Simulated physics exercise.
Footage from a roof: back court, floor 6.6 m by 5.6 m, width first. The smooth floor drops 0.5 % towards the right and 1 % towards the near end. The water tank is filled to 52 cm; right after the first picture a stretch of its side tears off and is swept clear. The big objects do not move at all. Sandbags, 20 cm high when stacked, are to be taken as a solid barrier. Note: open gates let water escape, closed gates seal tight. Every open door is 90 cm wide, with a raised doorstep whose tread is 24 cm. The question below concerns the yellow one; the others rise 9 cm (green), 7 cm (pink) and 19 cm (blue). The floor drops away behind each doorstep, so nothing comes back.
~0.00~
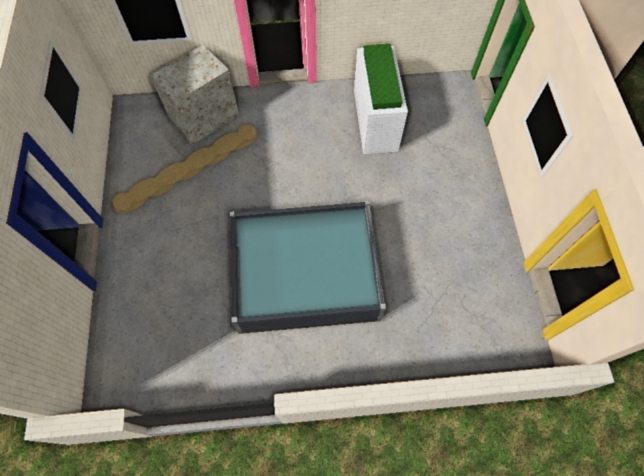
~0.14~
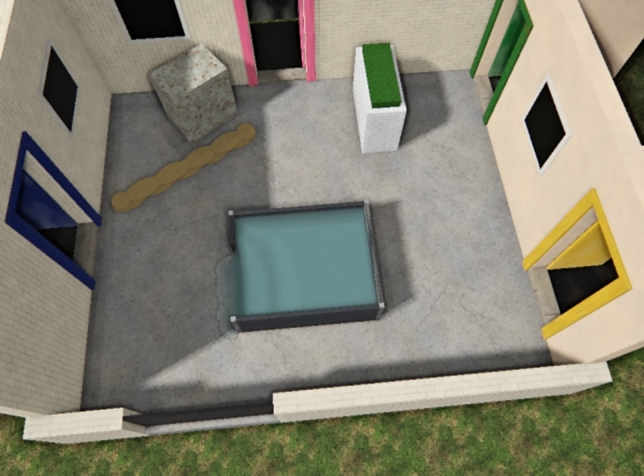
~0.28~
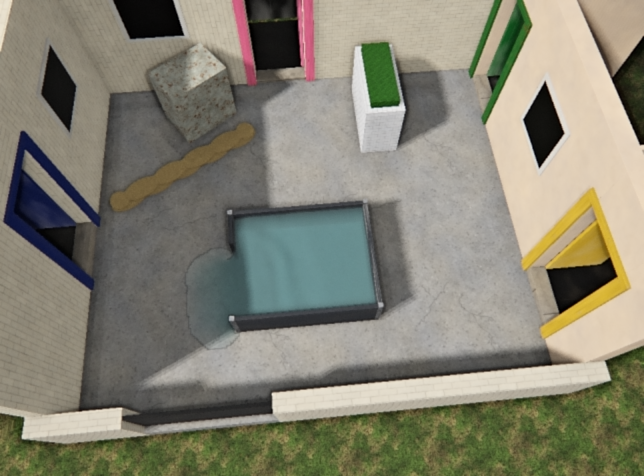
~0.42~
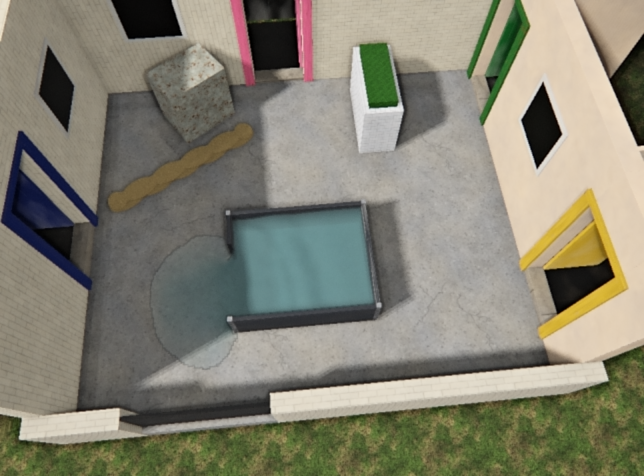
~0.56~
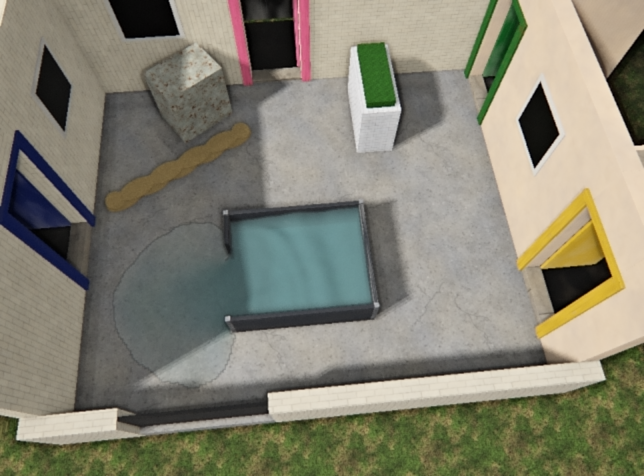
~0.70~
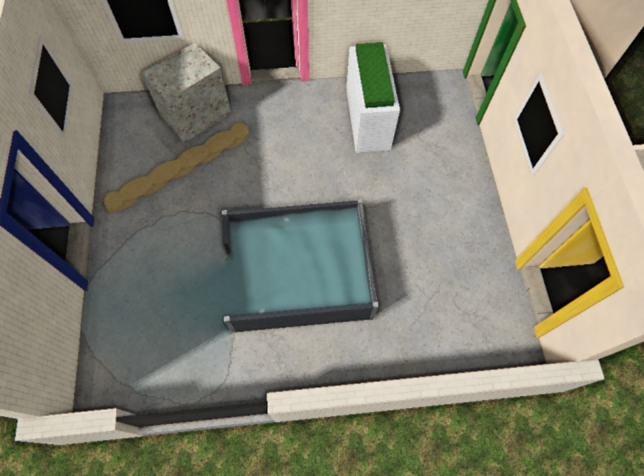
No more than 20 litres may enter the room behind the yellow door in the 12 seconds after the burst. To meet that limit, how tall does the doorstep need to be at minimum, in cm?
At least 6 cm or so.
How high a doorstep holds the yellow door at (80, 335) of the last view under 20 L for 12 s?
Close to 22 cm at the least.
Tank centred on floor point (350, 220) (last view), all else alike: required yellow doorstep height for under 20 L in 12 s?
Roughly 8.0 cm is needed.
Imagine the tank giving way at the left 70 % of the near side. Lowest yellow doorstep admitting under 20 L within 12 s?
I'd say close to 11.5 cm.
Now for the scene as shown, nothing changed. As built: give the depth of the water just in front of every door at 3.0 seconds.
Yellow door 0 cm, green door 0 cm, pink door 0 cm, blue door 19 cm.
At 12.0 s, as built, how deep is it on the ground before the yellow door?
Some 8.0 cm.
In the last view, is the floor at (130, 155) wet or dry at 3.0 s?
At that moment it's submerged.
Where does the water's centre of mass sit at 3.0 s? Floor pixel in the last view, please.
I'd say around (203, 292).
After 1.4 s water covers 20 % of the floor, deepest (36 cm) near (73, 421); it has not reached the yellow door.
After 3.0 s water covers 30 % of the floor, deepest (24 cm) near (73, 421); it has not reached the yellow door.
After 12.0 s water covers 95 % of the floor, deepest (10 cm) near (505, 377); 8 cm at the yellow door, 0 litres in over its 14 cm doorstep.
At the yellow door as built, the water arrived by 5.4 s and peaked near 9 cm at 6.8 s.
With a doorstep of 5.5 cm, 29 litres would have come in within the 12 s; with 7.5 cm, 6 litres. So under 20 litres takes about 6 cm.
